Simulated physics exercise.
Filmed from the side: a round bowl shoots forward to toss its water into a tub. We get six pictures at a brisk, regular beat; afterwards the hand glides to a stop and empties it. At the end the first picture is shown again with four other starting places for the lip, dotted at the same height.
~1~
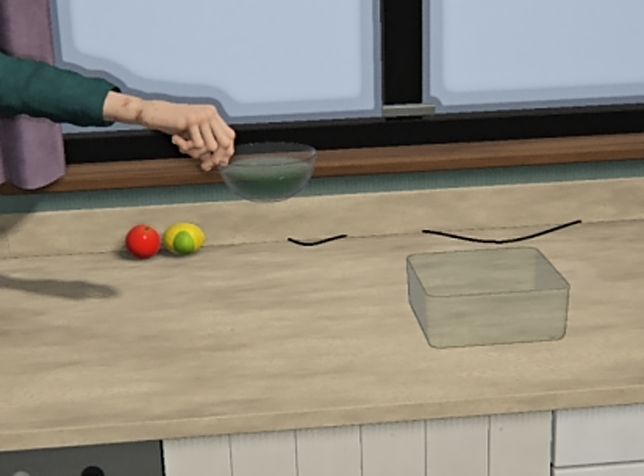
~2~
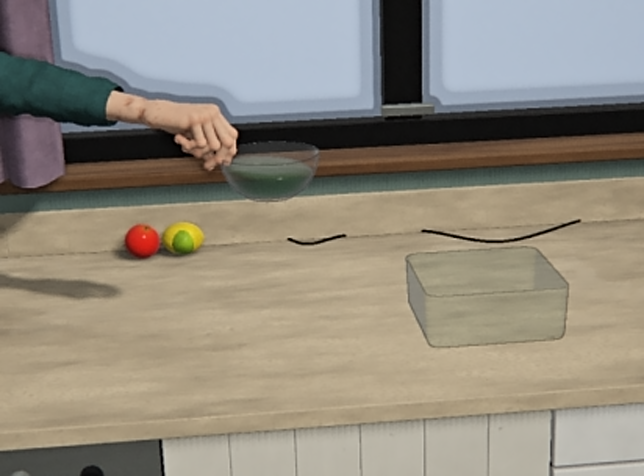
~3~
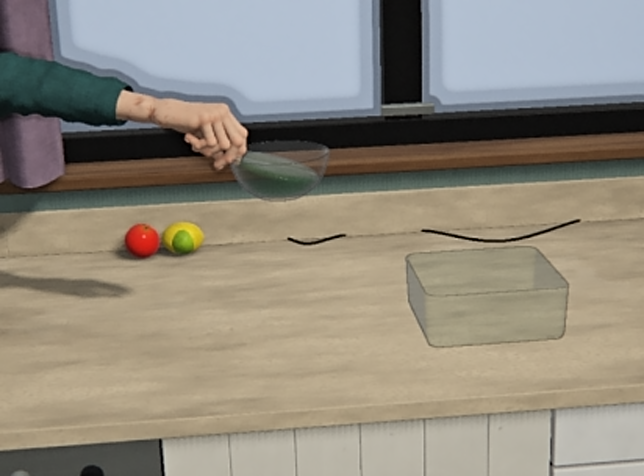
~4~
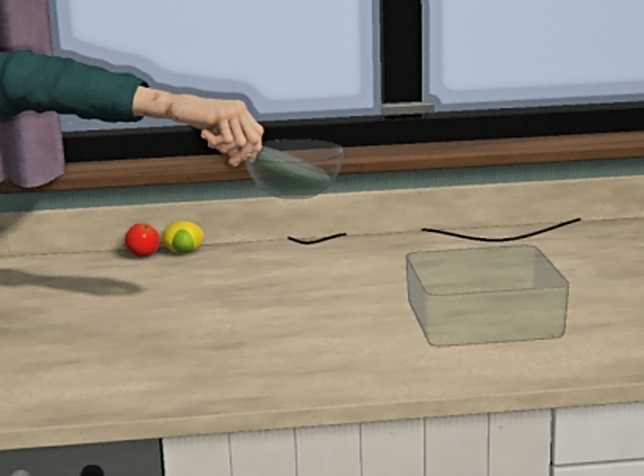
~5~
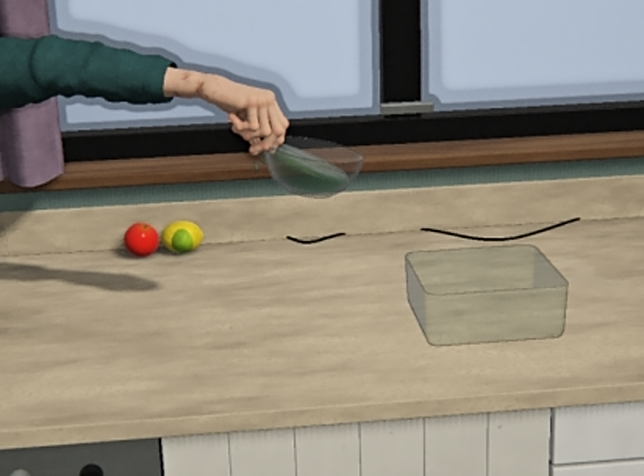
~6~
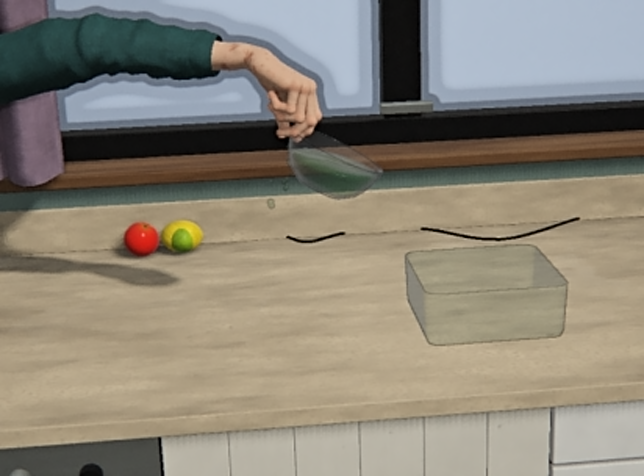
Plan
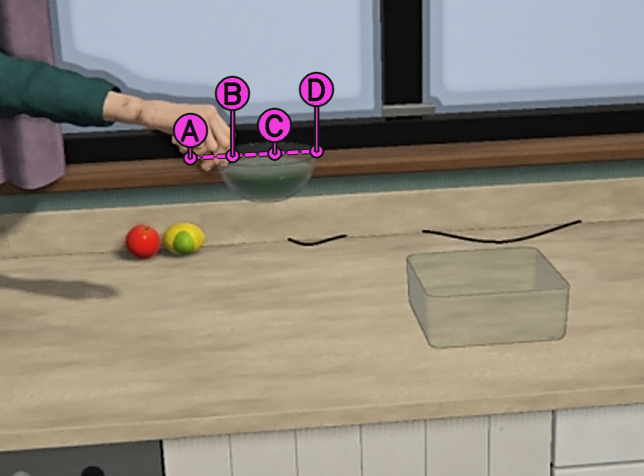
To begin with, a hand in a green sleeve holds a clear round bowl of water level above a counter, left of a see-through tub. The arm carries the bowl rightward, slowly and then faster, and the bowl tilts down to the right as a little water leaves over its left rim.
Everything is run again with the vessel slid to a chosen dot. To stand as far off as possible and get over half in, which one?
The answer is place C.
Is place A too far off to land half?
Yes, it does.
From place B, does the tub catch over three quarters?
No, it does not.
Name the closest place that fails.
B it is.
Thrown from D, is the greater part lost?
No.
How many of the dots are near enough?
Two of the four.
On the marked copy, A at (190, 158); B at (232, 155); C at (274, 153); D at (316, 151).
If A is chosen, about 0 % lands in the tub, 98 % falls short.
If B is chosen, about 25 % lands in the tub, 67 % falls short and 7 % goes beside or beyond.
If C is chosen, about 65 % lands in the tub, 19 % falls short and 17 % goes beside or beyond.
If D is chosen, about 69 % lands in the tub, 9 % falls short and 23 % goes beside or beyond.
